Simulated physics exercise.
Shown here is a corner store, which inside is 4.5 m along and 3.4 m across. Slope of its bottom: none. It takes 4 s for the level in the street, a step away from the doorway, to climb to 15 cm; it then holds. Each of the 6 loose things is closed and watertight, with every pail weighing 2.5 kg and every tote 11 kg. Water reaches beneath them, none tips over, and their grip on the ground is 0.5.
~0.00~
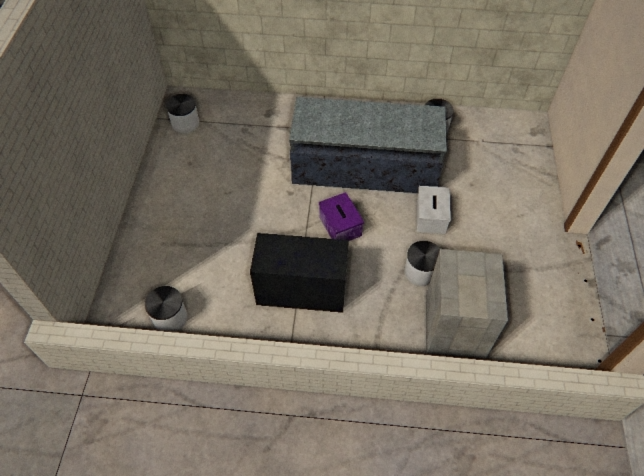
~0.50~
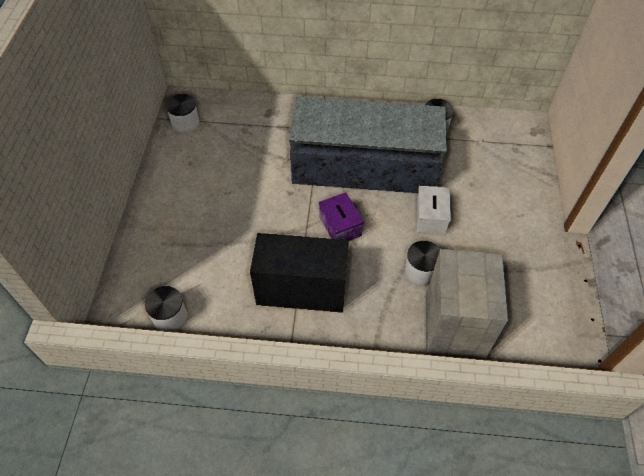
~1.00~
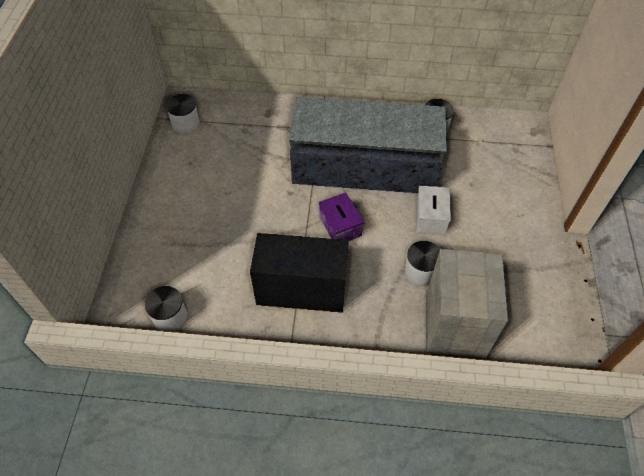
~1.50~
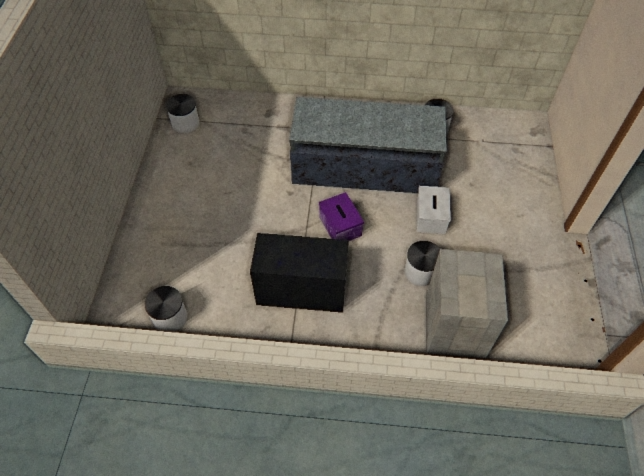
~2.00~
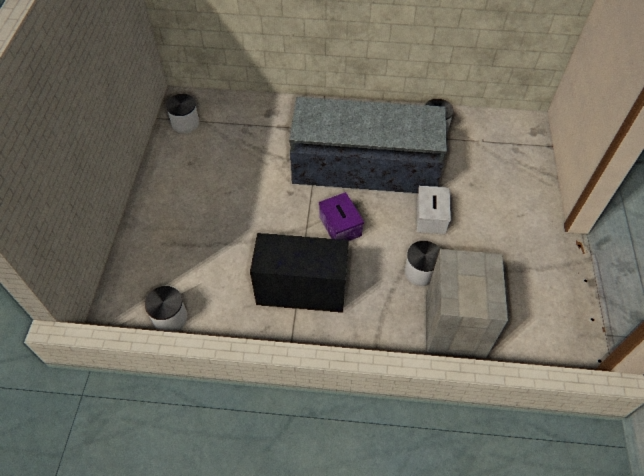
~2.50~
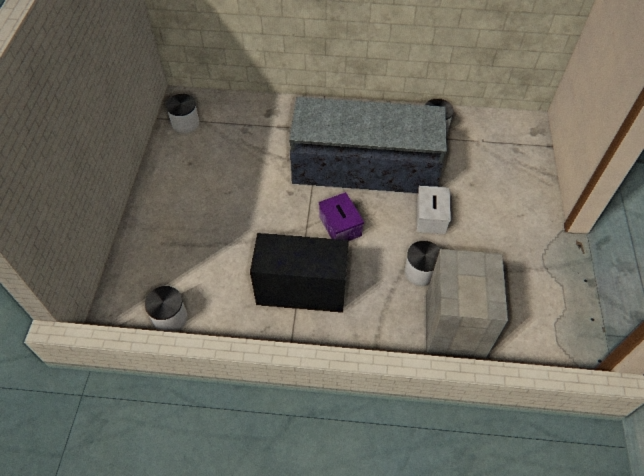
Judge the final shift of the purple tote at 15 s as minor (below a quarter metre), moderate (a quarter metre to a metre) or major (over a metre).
Major.
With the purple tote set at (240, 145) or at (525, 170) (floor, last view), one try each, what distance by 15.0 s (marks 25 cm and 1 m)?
Taking them in order, it keeps its spot and then it keeps its spot.
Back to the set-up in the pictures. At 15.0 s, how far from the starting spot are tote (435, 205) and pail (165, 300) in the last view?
First 250 cm, then 50 cm.
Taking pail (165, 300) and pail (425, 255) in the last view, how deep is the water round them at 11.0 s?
First roughly 6 cm, second roughly 9 cm.
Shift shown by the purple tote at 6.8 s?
Shift: About 20 cm.
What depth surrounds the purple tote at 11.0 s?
Roughly 7 cm.
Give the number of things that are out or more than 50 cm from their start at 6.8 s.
The number I get is 2.
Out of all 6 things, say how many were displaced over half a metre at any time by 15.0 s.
6 in all.
After 3.5 s the purple tote is near (341, 212), 0.0 m from its start, aground; 0 afloat.
After 6.8 s the purple tote is near (326, 208), 0.2 m from its start, aground; 1 afloat.
After 11.0 s the purple tote is near (210, 198), 1.3 m from its start, aground; 3 afloat.
After 15.0 s the purple tote is near (133, 229), 2.0 m from its start, afloat; 6 afloat.
